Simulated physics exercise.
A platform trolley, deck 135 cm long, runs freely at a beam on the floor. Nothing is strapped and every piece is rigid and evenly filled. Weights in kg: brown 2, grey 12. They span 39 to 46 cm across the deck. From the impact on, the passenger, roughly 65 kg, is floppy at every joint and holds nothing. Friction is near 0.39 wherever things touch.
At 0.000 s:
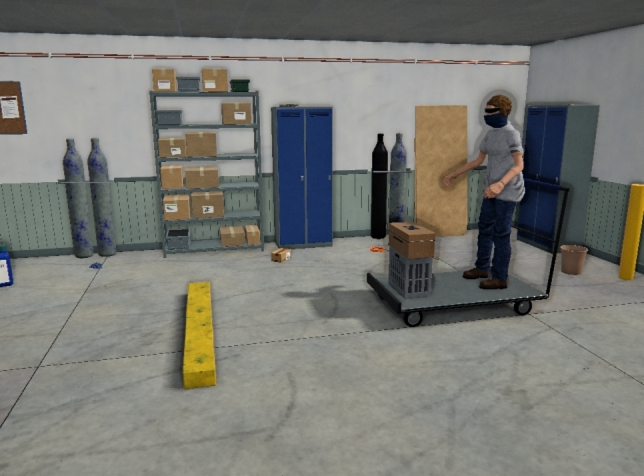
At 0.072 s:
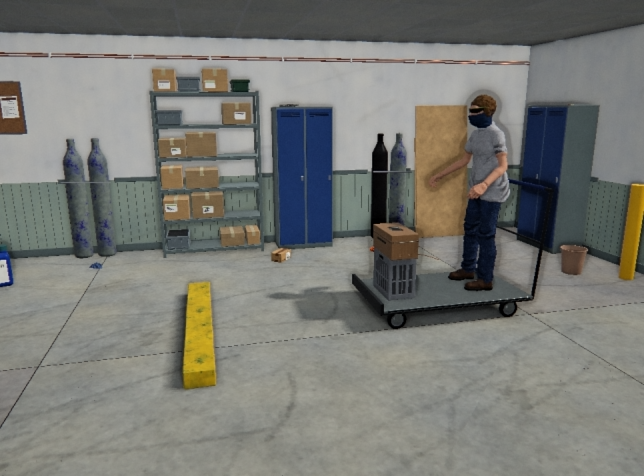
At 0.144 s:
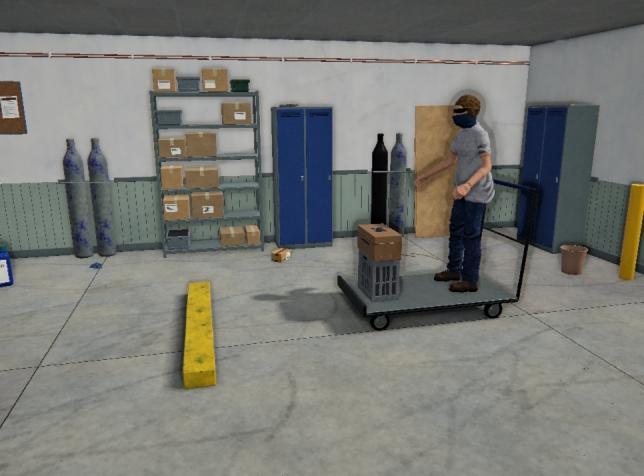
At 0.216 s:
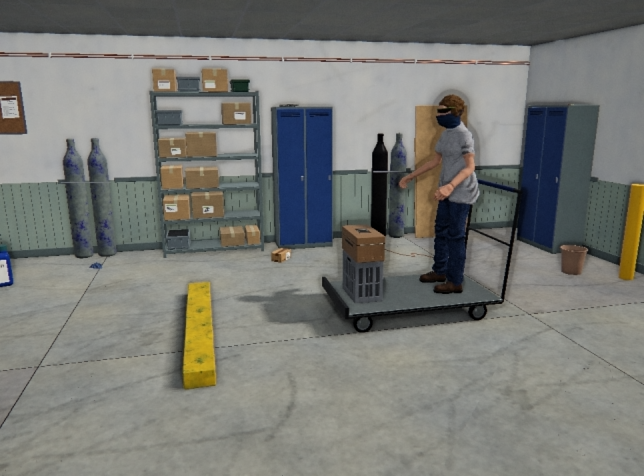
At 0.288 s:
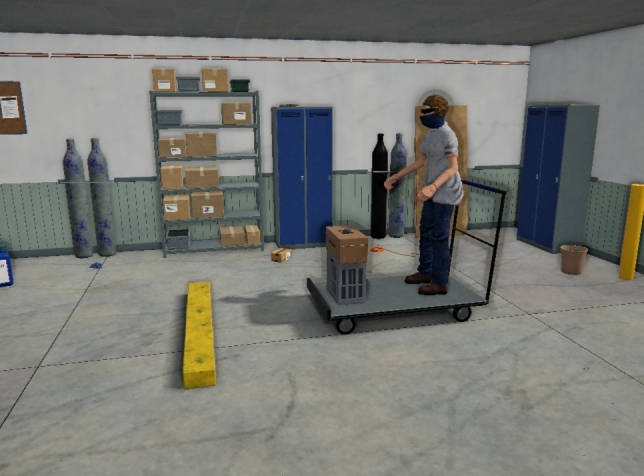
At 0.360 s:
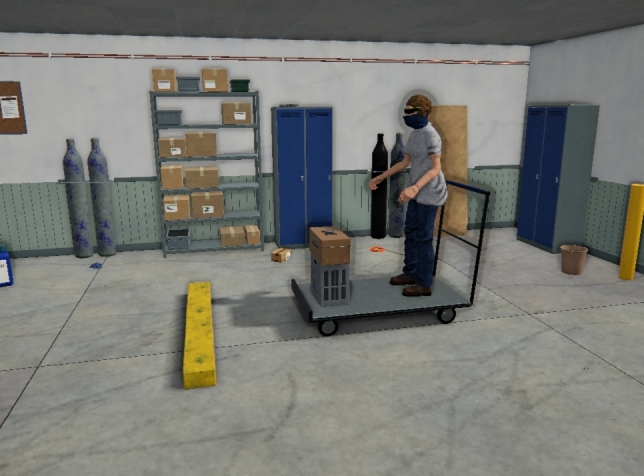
A platform trolley with a dark handle rolls steadily leftward across the concrete floor of a storeroom, seen from a fixed camera facing the back wall. On its grey deck, a masked person in a grey shirt and blue trousers stands behind a brown box on a grey crate, arms held forward. A yellow beam lies to the left, before shelves of boxes, blue lockers and gas cylinders.
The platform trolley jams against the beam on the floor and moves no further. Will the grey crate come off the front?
At this pace the grey crate flies off.
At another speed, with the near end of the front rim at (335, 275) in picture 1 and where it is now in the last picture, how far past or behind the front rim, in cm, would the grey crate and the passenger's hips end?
In that case grey 10 behind, hips 70 behind.
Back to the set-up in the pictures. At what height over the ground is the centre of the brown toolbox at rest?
Roughly 10 cm above it.
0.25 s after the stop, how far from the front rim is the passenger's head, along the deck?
About 50 cm behind the rim.
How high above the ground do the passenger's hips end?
Roughly 15 cm above it.
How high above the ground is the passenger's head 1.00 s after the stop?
Roughly 10 cm above it.
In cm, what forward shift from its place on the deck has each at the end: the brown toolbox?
Brown 160.
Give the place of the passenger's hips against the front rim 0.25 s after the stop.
Some 60 cm behind it.
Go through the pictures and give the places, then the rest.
The first picture shows grey crate (410, 271), hips (503, 186), rim corner (400, 309); 155 cm short of the stop.
The second picture shows grey crate (394, 272), hips (488, 187), rim corner (382, 311); 140 cm short of the stop.
The third picture shows grey crate (378, 273), hips (473, 188), rim corner (365, 313); 125 cm short of the stop.
The fourth picture shows grey crate (362, 275), hips (457, 188), rim corner (347, 315); 111 cm short of the stop.
The fifth picture shows grey crate (346, 276), hips (442, 189), rim corner (329, 316); 96 cm short of the stop.
The sixth picture shows grey crate (329, 277), hips (426, 190), rim corner (311, 318); 82 cm short of the stop. Speed about 2.0 m/s.
The wheels strike at 0.76 s.
After 1.31 s the grey crate is 5 cm behind the rim, tilted 40°, near (205, 283) in the last picture's view.
After 1.76 s the grey crate is 11 cm past the rim, tilted 135°, near (185, 297) in the last picture's view.
When all is still (4.6 s), past the rim, brown toolbox, grey crate and the passenger's hips; nothing is left behind it.
